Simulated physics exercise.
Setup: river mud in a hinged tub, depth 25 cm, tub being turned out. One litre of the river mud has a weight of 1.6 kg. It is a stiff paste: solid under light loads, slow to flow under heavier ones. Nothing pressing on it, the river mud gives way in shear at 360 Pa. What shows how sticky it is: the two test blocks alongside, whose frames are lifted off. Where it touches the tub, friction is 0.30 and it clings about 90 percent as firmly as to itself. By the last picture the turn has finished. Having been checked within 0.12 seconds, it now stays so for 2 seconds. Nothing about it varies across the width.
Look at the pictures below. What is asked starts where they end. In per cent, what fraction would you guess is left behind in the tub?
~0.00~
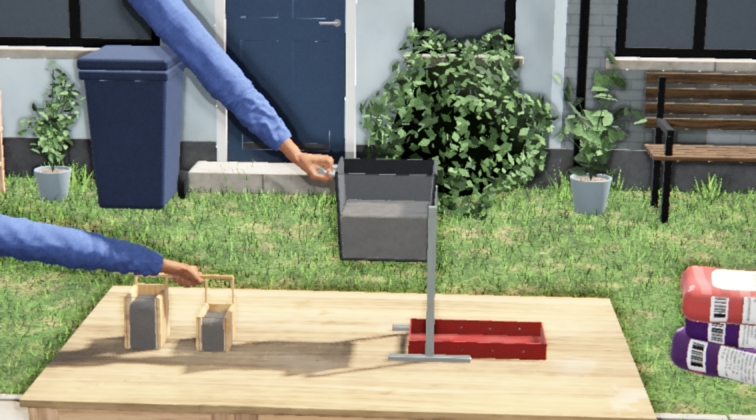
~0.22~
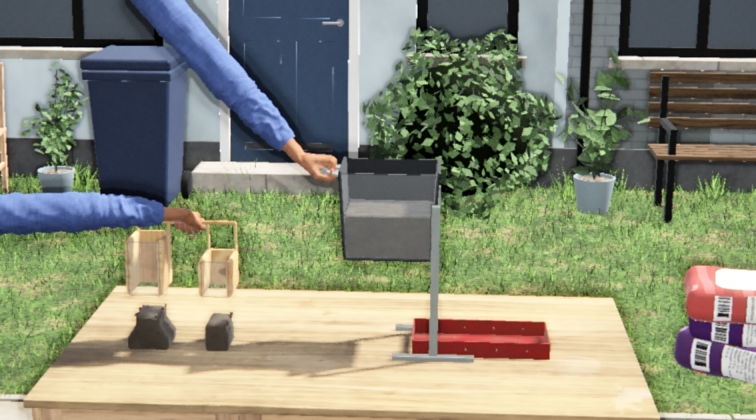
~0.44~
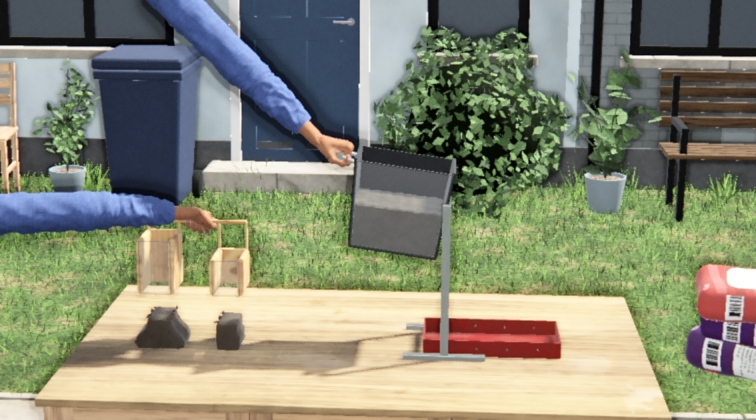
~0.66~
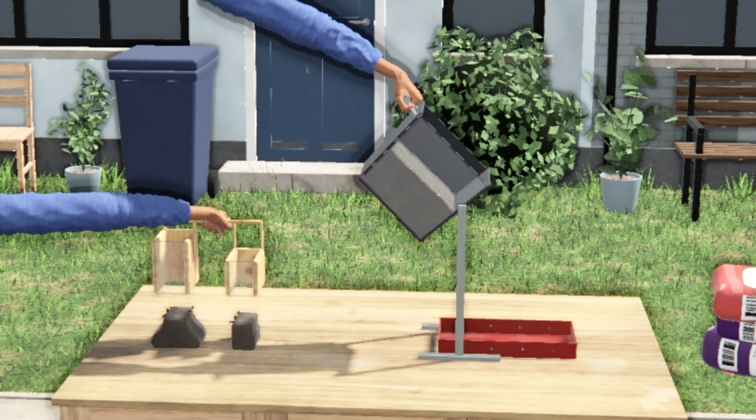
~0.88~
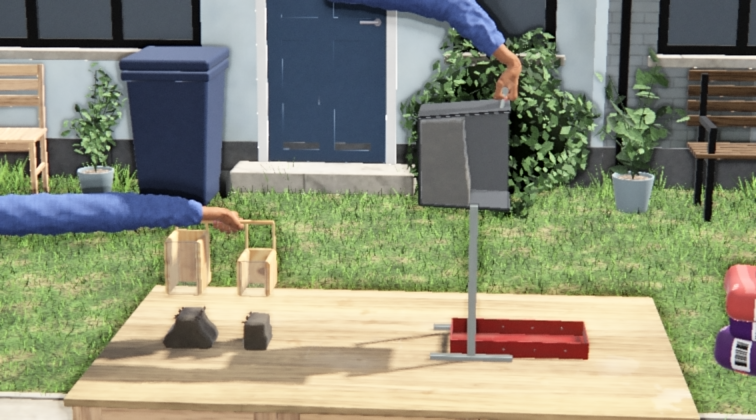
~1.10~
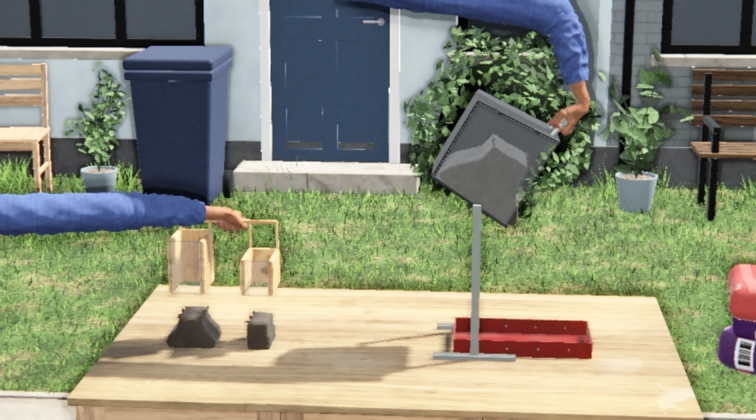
My guess is 0 per cent.
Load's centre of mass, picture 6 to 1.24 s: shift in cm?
Shift: Some 17 cm.
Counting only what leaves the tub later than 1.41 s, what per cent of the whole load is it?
Close to 0 % of the whole load.
After 1.24 s, the tub is at 120 degrees and holds 34 %.
After 1.41 s, the tub is at 120 degrees and holds 0 %.
After 1.58 s, the tub is at 120 degrees and holds 0 %.
After 1.75 s, the tub is at 120 degrees and holds 0 %.
After 3.10 s, at the end, the tub is at 120 degrees and holds 0 %.
